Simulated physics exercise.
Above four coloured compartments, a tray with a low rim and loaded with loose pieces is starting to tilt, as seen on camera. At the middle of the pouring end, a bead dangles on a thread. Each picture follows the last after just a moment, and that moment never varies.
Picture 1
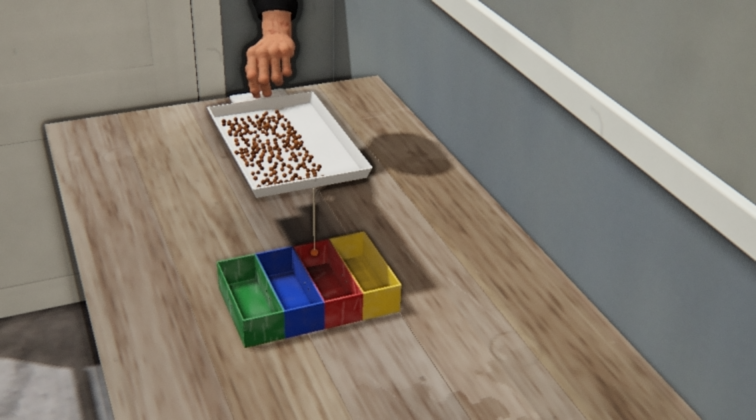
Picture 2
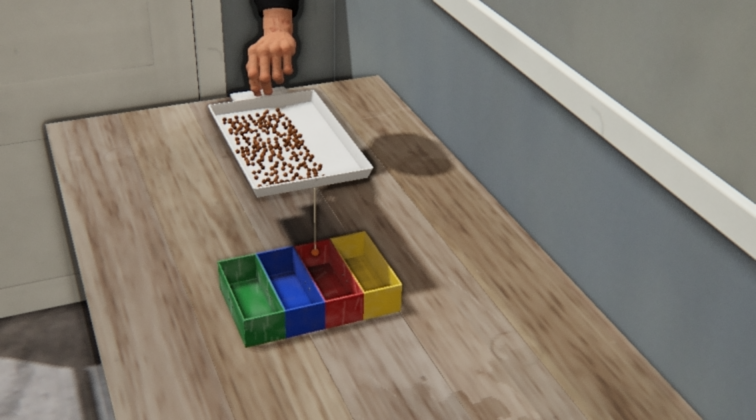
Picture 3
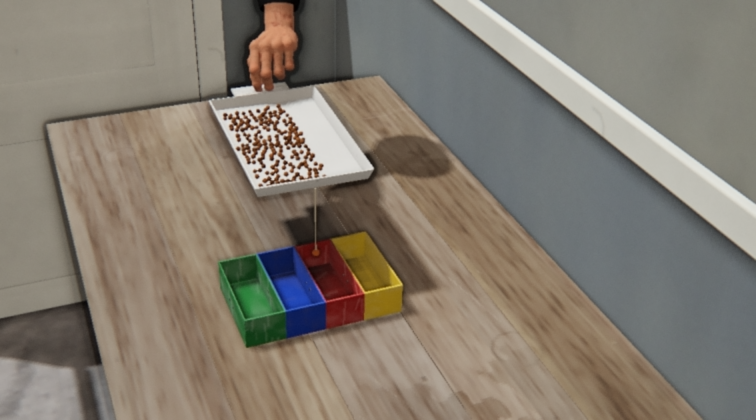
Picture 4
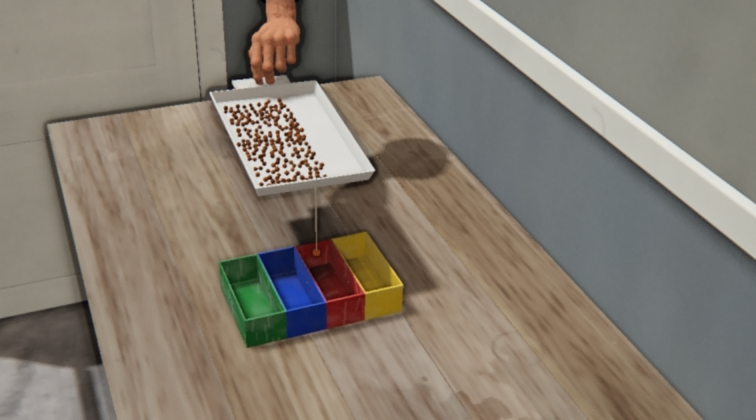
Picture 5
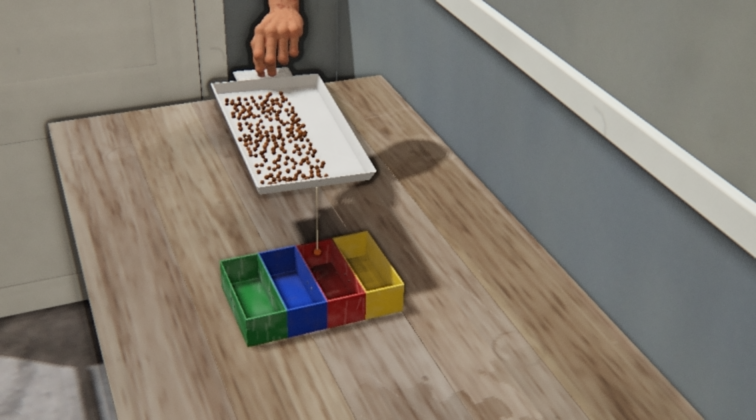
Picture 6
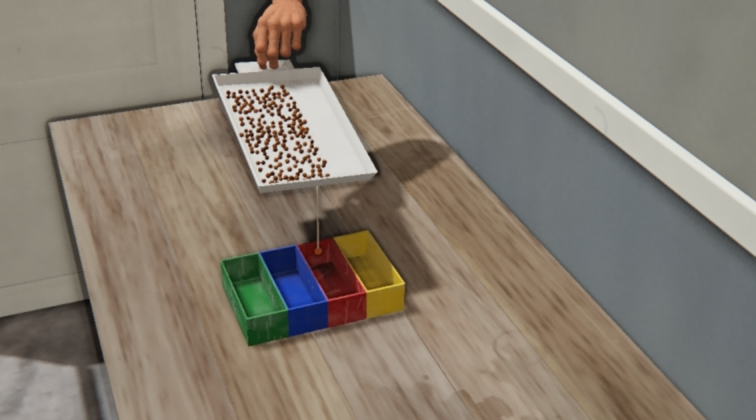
A hand slowly raising the back of a white tray of small brown balls above green, blue, red and yellow compartments.
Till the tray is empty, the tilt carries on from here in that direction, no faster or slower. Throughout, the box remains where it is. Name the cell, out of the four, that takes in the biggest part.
Yellow.
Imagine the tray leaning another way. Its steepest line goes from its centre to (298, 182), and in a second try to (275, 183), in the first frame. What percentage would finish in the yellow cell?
You'd get 0 per cent the first time and 0 per cent the second time.
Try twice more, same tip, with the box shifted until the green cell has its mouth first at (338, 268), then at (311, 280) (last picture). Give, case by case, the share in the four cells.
Some 100 and then some 100 per cent.
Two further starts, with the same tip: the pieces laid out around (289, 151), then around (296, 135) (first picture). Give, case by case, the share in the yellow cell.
About 60 %, then about 70 %.
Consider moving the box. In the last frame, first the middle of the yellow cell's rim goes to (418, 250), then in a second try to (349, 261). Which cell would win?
The cell in red, then the yellow one.
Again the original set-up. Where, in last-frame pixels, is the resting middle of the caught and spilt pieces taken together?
Once it all stops, the middle lies near (369, 291).
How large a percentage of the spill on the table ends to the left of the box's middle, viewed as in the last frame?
Roughly 0 in a hundred.
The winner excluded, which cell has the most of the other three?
Second place goes to that red cell.
Just after the last frame, tray tipped steeply; almost all on the tray; just a few in the yellow cell; just a few falling or outside the box.
A moment on, tray tipped right over; roughly half on the tray; roughly a quarter in the yellow cell; about a tenth in the red cell; roughly a third falling or outside the box.
Further on, tray tipped past a quarter turn; roughly two thirds in the yellow cell; roughly a quarter in the red cell; just a few in the blue cell; about a tenth falling or outside the box.
When it is over, tray tipped past a quarter turn; roughly two thirds in the yellow cell; roughly a quarter in the red cell; just a few in the blue cell; not one in the green cell; about a tenth outside the box.
